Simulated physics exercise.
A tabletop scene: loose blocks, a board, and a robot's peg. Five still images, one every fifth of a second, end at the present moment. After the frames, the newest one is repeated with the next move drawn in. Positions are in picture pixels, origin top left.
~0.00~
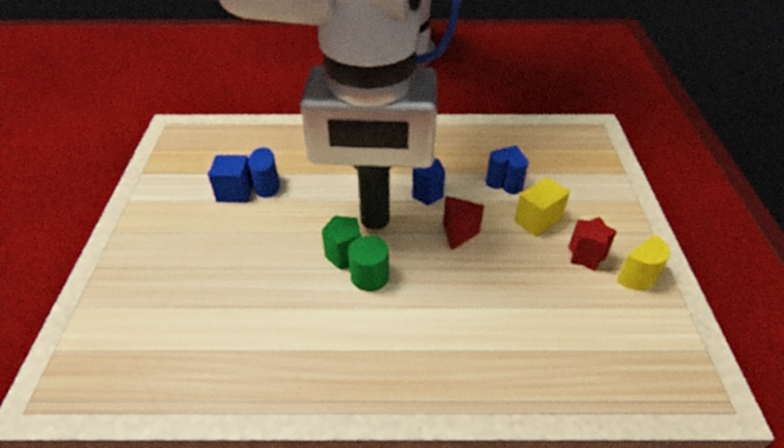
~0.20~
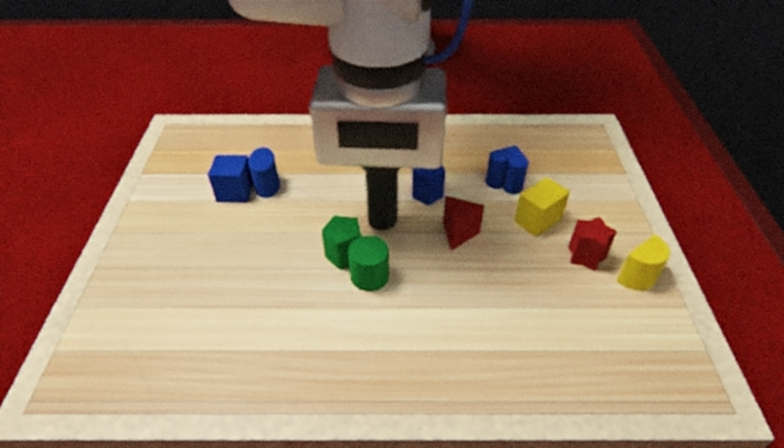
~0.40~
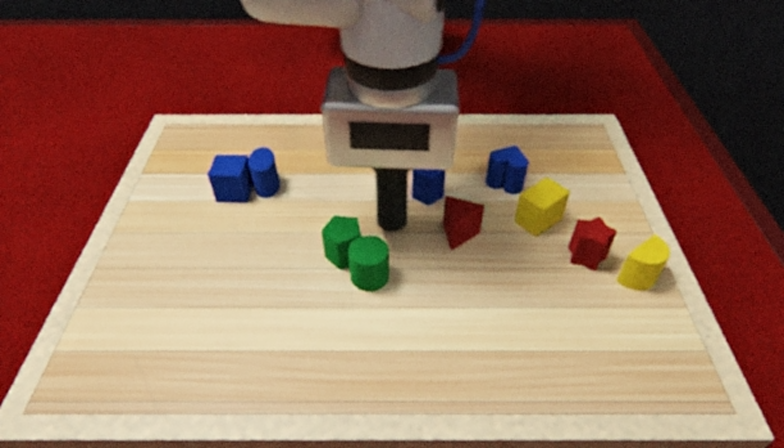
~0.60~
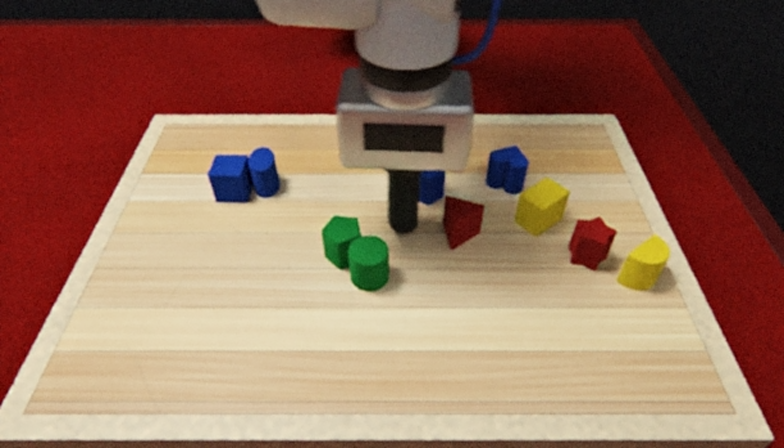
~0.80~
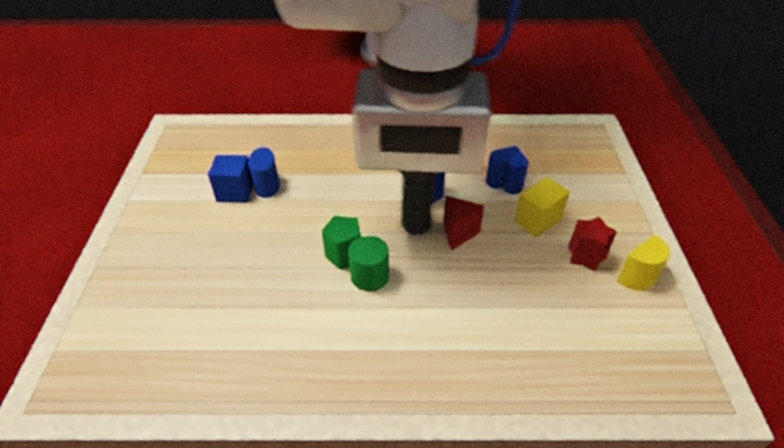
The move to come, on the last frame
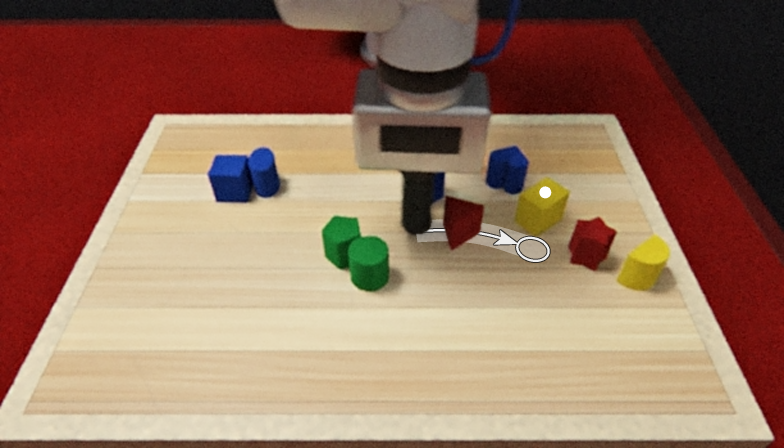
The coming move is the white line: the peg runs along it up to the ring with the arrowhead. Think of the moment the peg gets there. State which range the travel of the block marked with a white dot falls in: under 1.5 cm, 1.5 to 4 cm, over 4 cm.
Band: Under 1.5 cm.
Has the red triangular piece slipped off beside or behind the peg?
No - that is not the case.
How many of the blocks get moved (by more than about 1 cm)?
I'd put the number at one.
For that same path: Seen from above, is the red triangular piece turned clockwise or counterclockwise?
It makes a clockwise turn.
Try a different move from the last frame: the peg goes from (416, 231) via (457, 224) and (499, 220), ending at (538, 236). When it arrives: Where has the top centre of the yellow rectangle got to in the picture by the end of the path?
Its top centre is at about (572, 195).
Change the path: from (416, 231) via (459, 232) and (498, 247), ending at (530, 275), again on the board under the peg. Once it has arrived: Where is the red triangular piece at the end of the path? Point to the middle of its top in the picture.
The centre of its top face lies at (569, 246).
The line goes from (416, 231) through (455, 230) and (494, 236) to (533, 249); the dot is on the yellow rectangle.
What follows on the original path. One third of the way, peg at (456, 223); red triangular piece at (486, 212), turned 35° clockwise.
Two thirds of the way, peg at (497, 230); red triangular piece at (528, 222), turned 55° clockwise.
At the end, peg at (535, 242); red triangular piece at (567, 235), turned 50° clockwise; yellow rectangle unmoved.
